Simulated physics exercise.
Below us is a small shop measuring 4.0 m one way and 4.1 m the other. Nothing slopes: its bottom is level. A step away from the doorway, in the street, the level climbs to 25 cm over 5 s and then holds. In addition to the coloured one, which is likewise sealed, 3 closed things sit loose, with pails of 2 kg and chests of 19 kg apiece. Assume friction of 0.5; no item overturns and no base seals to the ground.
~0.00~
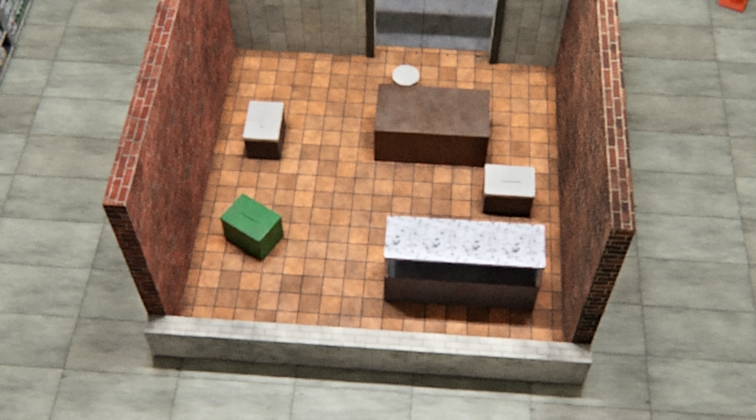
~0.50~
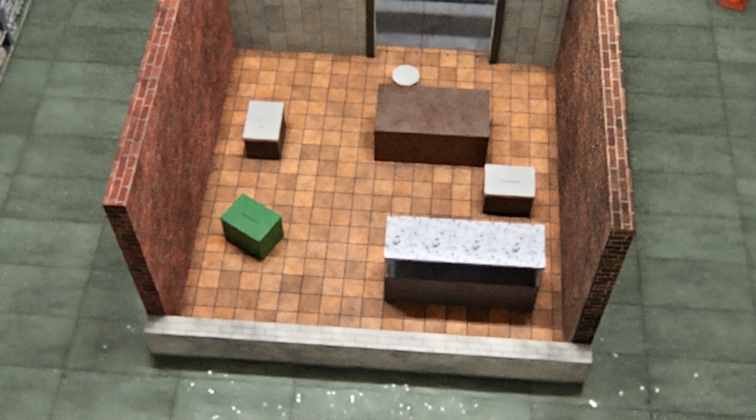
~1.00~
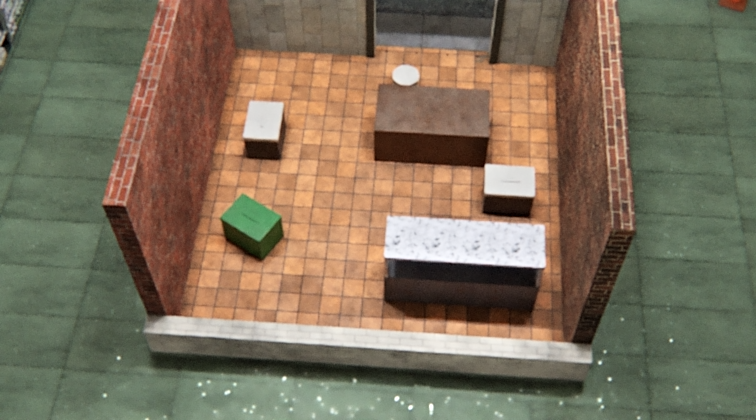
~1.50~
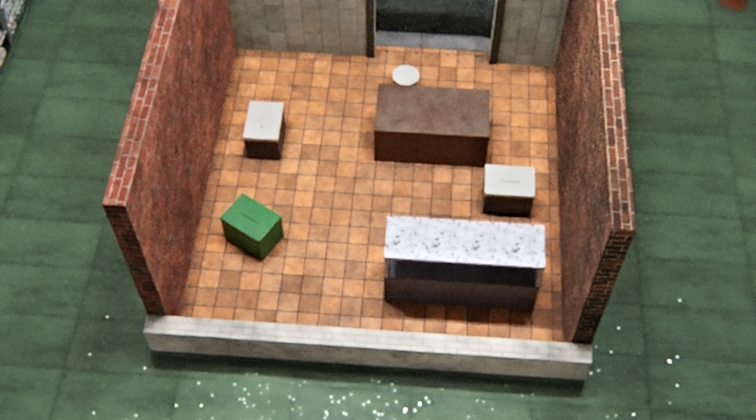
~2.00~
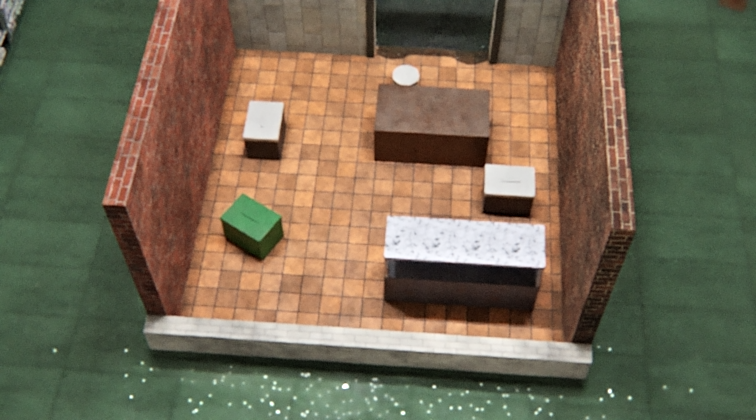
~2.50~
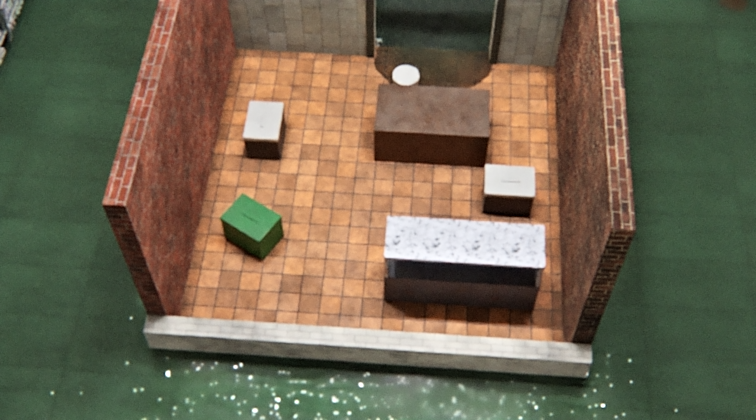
Greenish water spreading over the grey paving around a small brick-walled shop, then creeping through the doorway, the boxes inside staying still.
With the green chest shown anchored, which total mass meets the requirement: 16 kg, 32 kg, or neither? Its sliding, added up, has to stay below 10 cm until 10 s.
I'm betting neither pick is adequate.
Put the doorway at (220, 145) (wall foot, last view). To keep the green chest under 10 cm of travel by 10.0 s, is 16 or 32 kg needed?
With that change, the lighter one suffices.
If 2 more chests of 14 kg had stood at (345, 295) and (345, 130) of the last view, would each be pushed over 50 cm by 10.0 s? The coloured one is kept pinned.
The first is not as far, the second further.
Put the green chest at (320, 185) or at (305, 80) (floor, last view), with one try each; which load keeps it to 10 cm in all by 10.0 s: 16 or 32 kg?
For the first start the lighter one suffices; for the second neither one suffices.
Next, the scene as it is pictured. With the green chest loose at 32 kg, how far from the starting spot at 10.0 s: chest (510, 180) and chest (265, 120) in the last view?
In that order: 50 cm, 200 cm.
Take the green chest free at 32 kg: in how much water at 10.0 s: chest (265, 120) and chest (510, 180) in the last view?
Depths: Near 9 cm, then near 6 cm.
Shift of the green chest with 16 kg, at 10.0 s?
About 100 cm.
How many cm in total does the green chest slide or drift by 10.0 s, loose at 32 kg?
30 cm or so in all.
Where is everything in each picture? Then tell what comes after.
The first picture shows the green chest at (251, 217) rests on the ground; water covers 0.0 m2; 0 of 4 have shifted.
The second picture shows the green chest at (251, 217) rests on the ground; water covers 0.0 m2; 0 of 4 have shifted.
The third picture shows the green chest at (251, 217) rests on the ground; 0.0 m2 under water; 0 of 4 have shifted.
The fourth picture shows the green chest at (251, 217), on the bottom; water covers 0.0 m2; 0 of 4 have shifted.
The fifth picture shows the green chest at (251, 217) rests on the ground; 0.0 m2 under water; 0 of 4 have shifted.
The sixth picture shows the green chest at (251, 217), on the bottom; water covers 0.5 m2; 0 of 4 have shifted.
After 3.5 s the green chest would be 0 cm from its start with 16 kg and 0 cm from its start with 32 kg; 0 cm of water round it then.
After 4.5 s the green chest would be 0 cm from its start with 16 kg and 0 cm from its start with 32 kg; 0 cm of water round it then.
After 7.0 s the green chest would be 0 cm from its start with 16 kg and 0 cm from its start with 32 kg; 4 cm of water round it then.
After 10.0 s the green chest would be 102 cm from its start with 16 kg and 28 cm from its start with 32 kg; 10 cm of water round it then.
